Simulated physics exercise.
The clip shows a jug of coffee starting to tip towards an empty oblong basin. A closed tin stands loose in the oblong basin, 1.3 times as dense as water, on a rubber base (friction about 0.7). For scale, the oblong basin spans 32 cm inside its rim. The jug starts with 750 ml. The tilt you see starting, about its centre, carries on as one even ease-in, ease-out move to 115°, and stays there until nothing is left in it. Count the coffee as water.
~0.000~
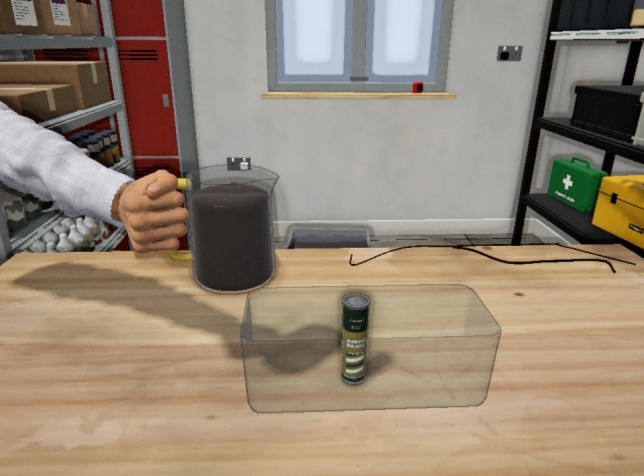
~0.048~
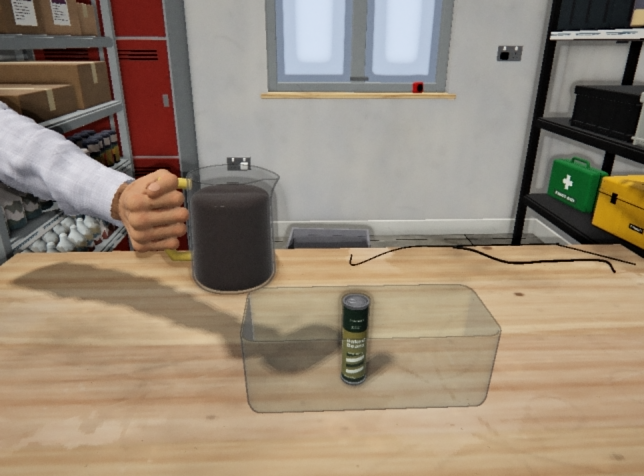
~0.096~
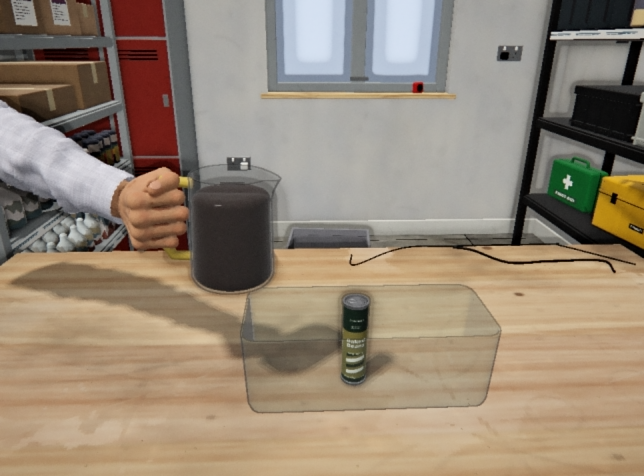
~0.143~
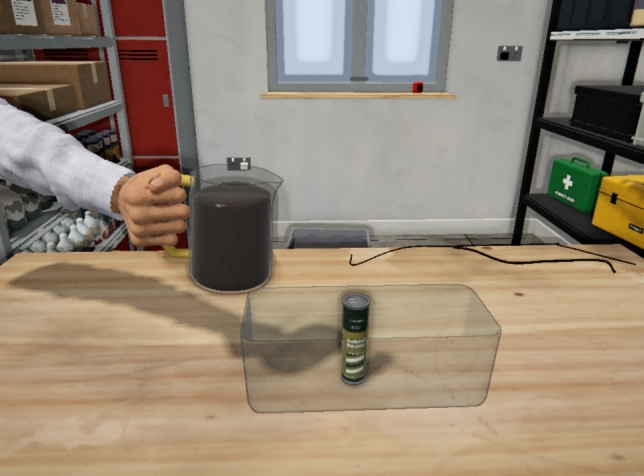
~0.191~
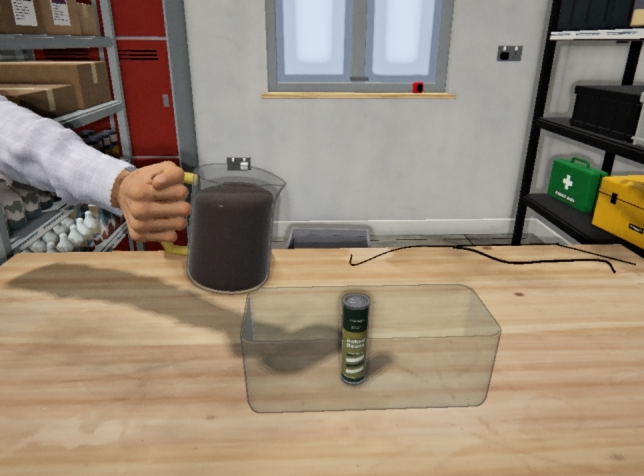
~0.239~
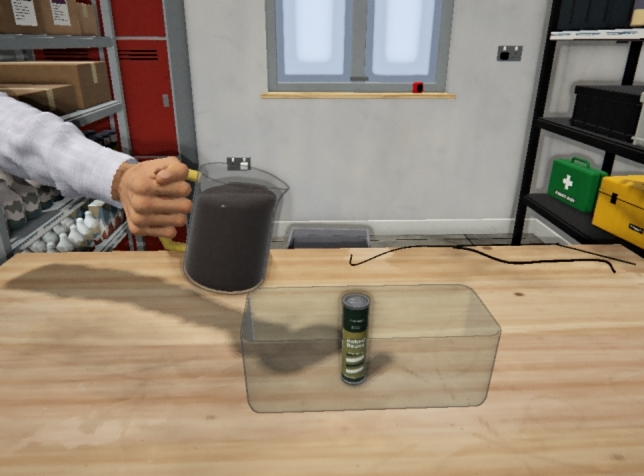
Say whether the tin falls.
It falls.
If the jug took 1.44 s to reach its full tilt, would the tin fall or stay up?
Then it topples.
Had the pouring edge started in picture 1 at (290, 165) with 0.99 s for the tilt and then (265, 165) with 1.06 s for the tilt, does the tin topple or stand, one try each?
First it falls; then it remains upright.
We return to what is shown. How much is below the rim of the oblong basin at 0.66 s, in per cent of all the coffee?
About 3 per cent.
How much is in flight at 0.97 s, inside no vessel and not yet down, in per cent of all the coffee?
Some 18 per cent.
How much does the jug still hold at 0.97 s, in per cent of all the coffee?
About 30 per cent.
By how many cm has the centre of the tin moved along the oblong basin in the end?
Some 8.0 cm.
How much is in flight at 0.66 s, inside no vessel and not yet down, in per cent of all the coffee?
Some 12 per cent.
By 0.66 s the tilt is 71° and 86 per cent is still to pour; the tin stands where it began.
By 0.97 s the tilt is 109° and 29 per cent is still to pour; the tin leans 5°.
By 1.29 s the tilt is 115° and 1 per cent is still to pour; the tin lies on its side.
By 1.64 s the tilt is 115° and 0 per cent is still to pour; the tin lies on its side.
At rest the tin lies on its side.
